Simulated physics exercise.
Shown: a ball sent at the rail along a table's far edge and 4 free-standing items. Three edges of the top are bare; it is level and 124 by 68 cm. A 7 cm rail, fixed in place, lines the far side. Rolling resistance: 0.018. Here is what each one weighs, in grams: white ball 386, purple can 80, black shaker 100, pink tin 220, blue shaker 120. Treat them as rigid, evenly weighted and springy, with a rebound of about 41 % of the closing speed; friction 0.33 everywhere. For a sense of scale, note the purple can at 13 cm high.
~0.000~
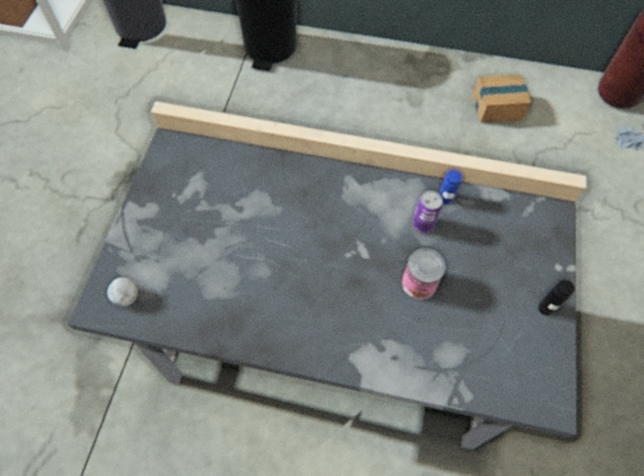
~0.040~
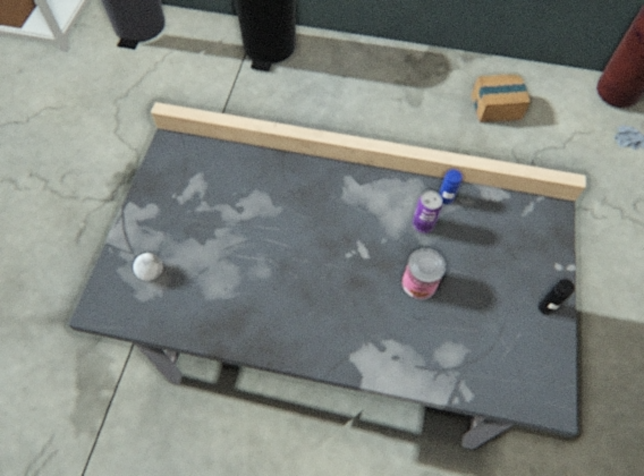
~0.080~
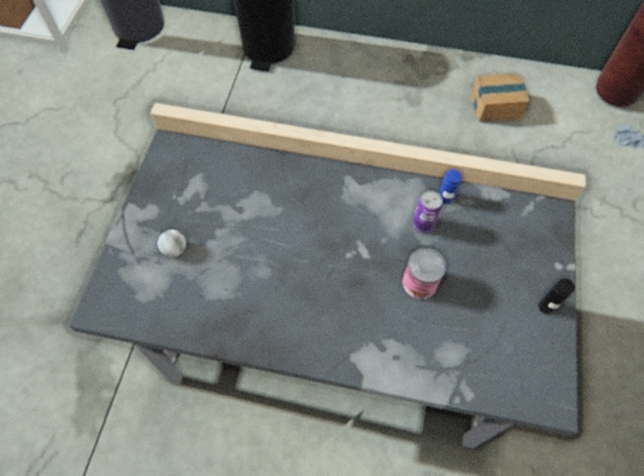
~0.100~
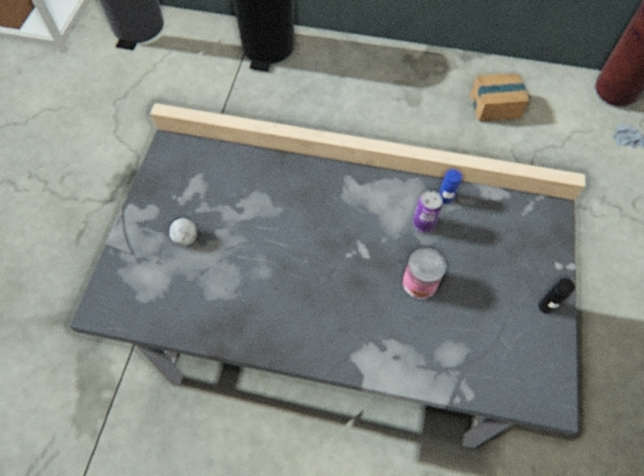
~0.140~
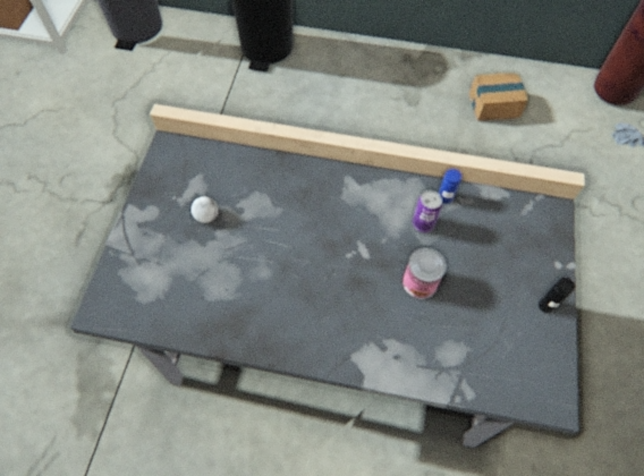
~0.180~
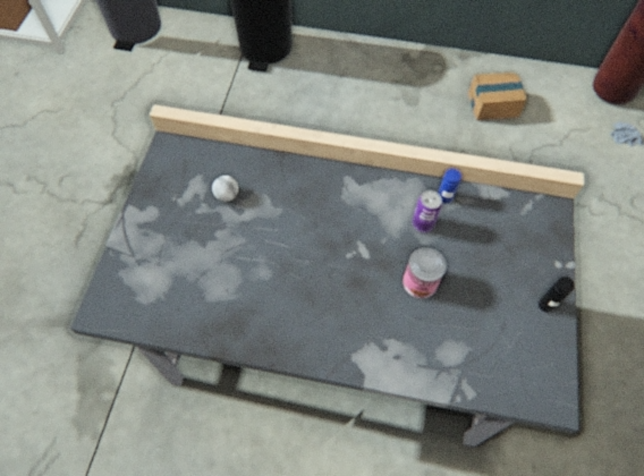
A dark gray table with a wooden rail along its far edge held cans and small containers, while a white ball rolled from the near left diagonally up and right toward the rail.
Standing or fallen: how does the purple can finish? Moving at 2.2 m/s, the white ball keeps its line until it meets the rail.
Standing.
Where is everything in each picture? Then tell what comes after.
The first frame shows white ball (123, 292); purple can (427, 213).
The second frame shows white ball (148, 267); blue shaker (450, 187).
The third frame shows white ball (172, 244); pink tin (423, 275).
The fourth frame shows white ball (183, 232); black shaker (556, 297).
The fifth frame shows white ball (205, 210); blue shaker (450, 187).
The sixth frame shows white ball (226, 189); purple can (427, 213).
By 0.48 s, white ball near (301, 192).
By 0.88 s, white ball near (382, 245).
When it is over (2.5 s), not toppled but over 4 cm from the start, pink tin; the other 3 within 4 cm of the start. End places, in pixels of the last picture, purple can near (427, 213).
